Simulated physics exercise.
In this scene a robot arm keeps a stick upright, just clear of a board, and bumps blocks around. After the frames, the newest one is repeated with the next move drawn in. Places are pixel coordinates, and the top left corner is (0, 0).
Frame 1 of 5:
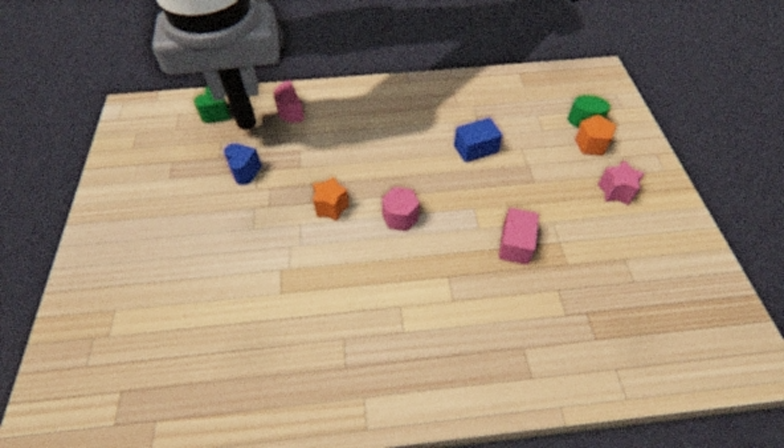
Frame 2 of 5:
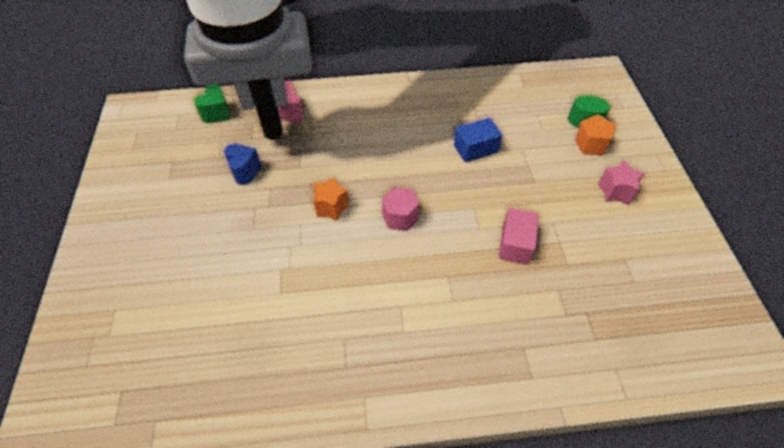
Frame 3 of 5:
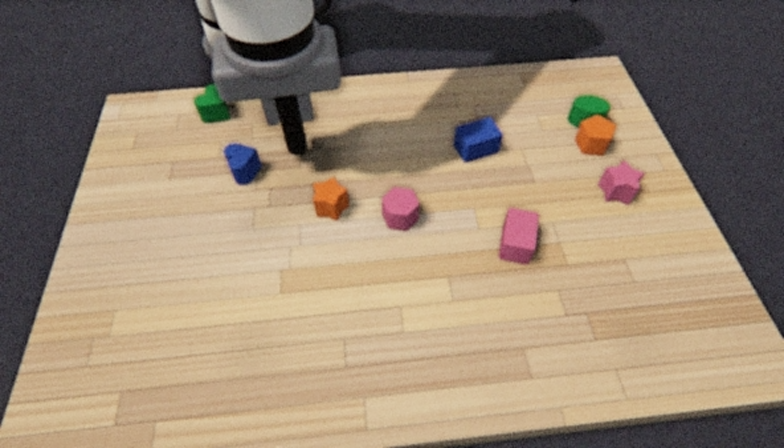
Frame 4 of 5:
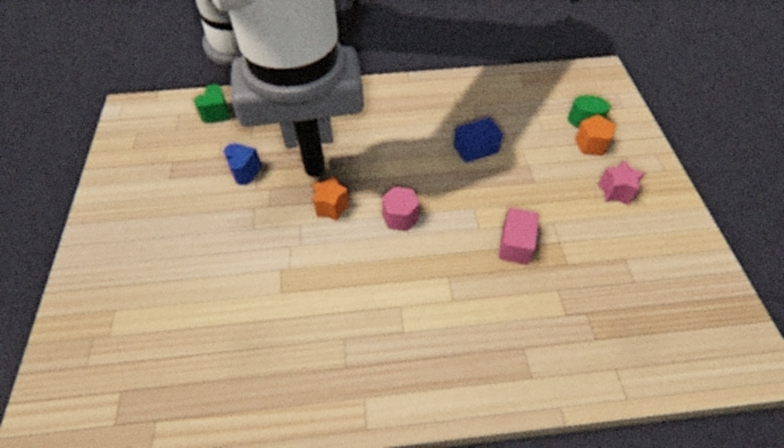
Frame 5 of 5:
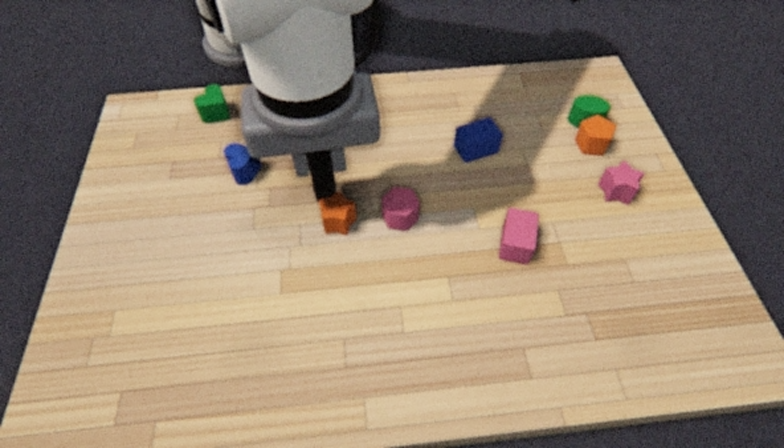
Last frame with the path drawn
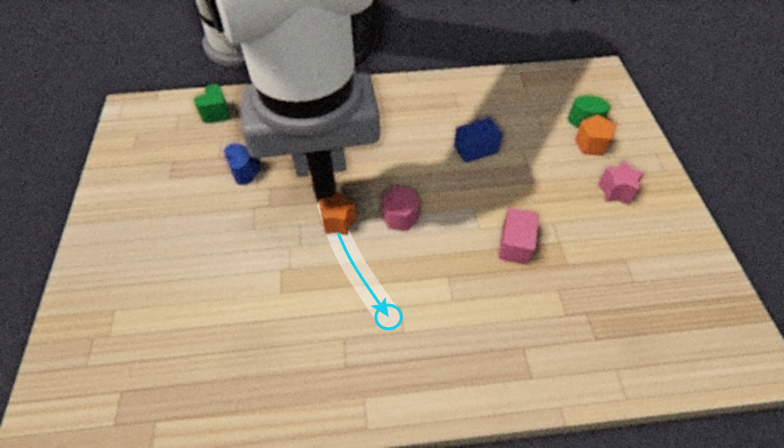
A robot arm lowers its black stick across the wooden board and nudges the orange star-shaped block slightly.
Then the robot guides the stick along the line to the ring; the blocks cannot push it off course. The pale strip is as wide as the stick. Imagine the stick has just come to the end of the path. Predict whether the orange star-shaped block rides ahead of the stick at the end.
It keeps leading.
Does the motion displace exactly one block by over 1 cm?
Yes, that is what happens.
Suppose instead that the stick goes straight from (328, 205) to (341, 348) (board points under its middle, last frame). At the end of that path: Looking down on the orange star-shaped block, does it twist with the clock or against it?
Viewed from above, counterclockwise.
Path on the board, from (328, 205) over (341, 241) and (362, 278) to (389, 317).
On the path given first. One third of the way, stick (340, 233); orange star-shaped block (351, 244).
Two thirds of the way, stick (362, 272); orange star-shaped block (374, 285).
At the end, stick (388, 310); orange star-shaped block (402, 327); pink hexagonal block in place.
